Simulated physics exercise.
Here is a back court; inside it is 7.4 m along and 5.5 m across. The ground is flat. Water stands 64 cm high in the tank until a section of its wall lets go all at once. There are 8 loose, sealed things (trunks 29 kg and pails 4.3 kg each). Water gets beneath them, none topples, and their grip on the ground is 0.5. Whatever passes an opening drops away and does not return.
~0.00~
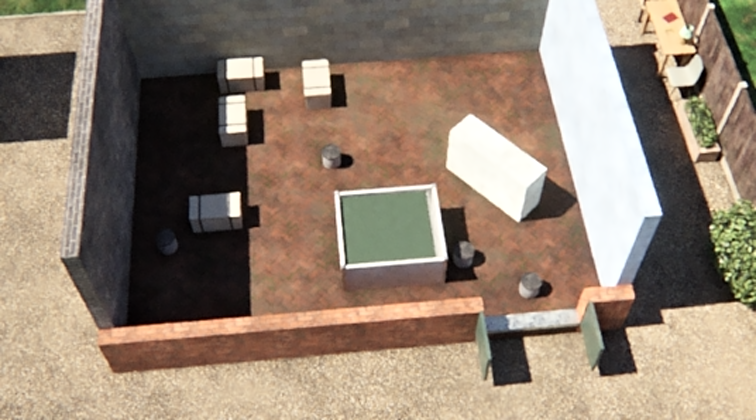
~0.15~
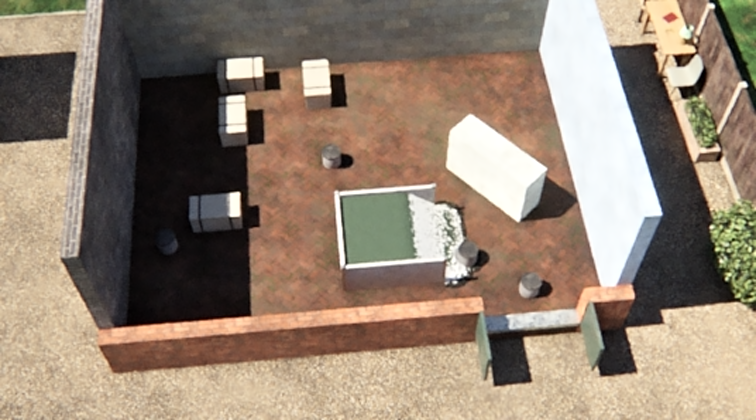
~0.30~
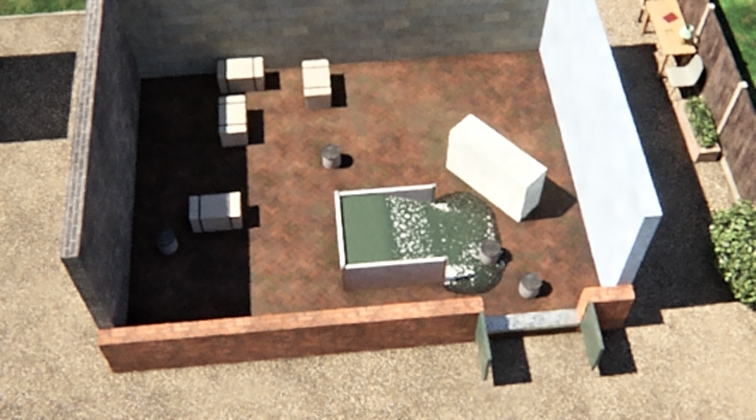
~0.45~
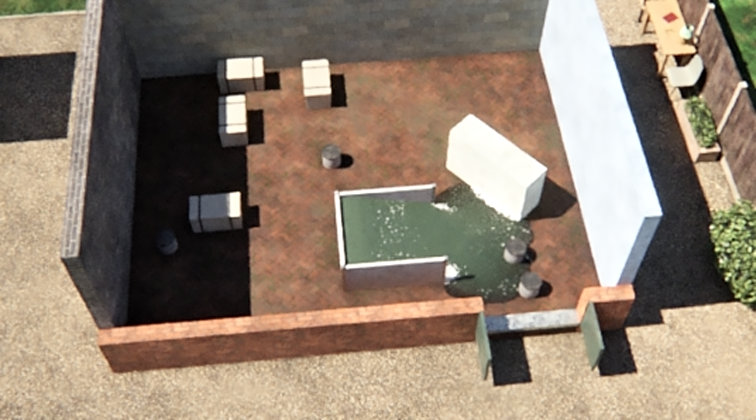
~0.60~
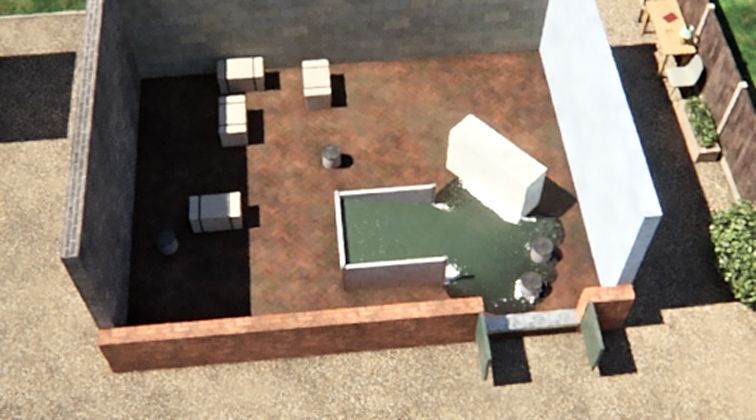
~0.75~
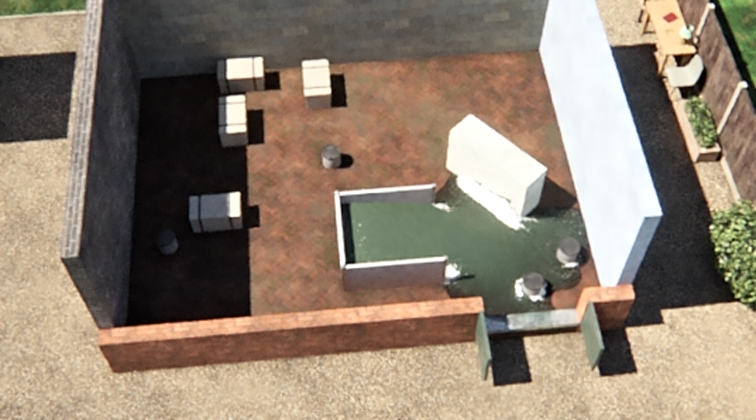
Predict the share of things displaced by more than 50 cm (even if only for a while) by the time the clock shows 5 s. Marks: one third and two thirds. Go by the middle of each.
Share: Less than a third.
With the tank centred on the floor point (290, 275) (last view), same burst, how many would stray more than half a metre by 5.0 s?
In that case 2 of them.
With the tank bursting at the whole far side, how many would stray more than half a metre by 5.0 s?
In that case 3 of them.
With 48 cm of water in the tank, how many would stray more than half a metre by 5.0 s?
Then 2.
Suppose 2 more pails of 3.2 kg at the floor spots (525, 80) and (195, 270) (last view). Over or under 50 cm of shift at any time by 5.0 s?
In that order: Past it, under.
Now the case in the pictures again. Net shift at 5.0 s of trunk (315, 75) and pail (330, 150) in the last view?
In turn: 0 cm, 0 cm.
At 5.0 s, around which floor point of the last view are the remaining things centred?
At about (254, 153).
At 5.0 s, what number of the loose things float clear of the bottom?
0 of them.
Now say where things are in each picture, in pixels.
The first picture shows a pail at (464, 250) rests on the ground; a pail at (531, 281) rests on the ground; 1.9 m2 under water; 0 of 8 have shifted.
The second picture shows a pail at (468, 250) rests on the ground, 6 cm from its start; a pail at (531, 281) rests on the ground; water covers 2.6 m2; 1 of 8 have shifted.
The third picture shows a pail at (490, 247), on the bottom, 42 cm from its start; a pail at (531, 281) rests on the ground; 3.6 m2 under water; 1 of 8 have shifted.
The fourth picture shows a pail at (516, 247) rests on the ground, 82 cm from its start; a pail at (531, 281) rests on the ground; water covers 4.6 m2; 1 of 8 have shifted.
The fifth picture shows a pail at (543, 246), on the bottom, 125 cm from its start; a pail at (531, 281) rests on the ground; water covers 5.5 m2; 1 of 8 have shifted.
The sixth picture shows a pail at (570, 246) rests on the ground, 167 cm from its start; a pail at (533, 281), on the bottom; 6.6 m2 under water; 1 of 8 have shifted.
After 1.1 s 1 of 8 are over 50 cm from their spots; 1 afloat.
After 2.2 s 2 of 8 are over 50 cm from their spots; 1 afloat.
After 3.5 s 2 of 8 are over 50 cm from their spots; 0 afloat.
After 5.0 s 2 of 8 are over 50 cm from their spots, and 2 have been at some point; 0 afloat.
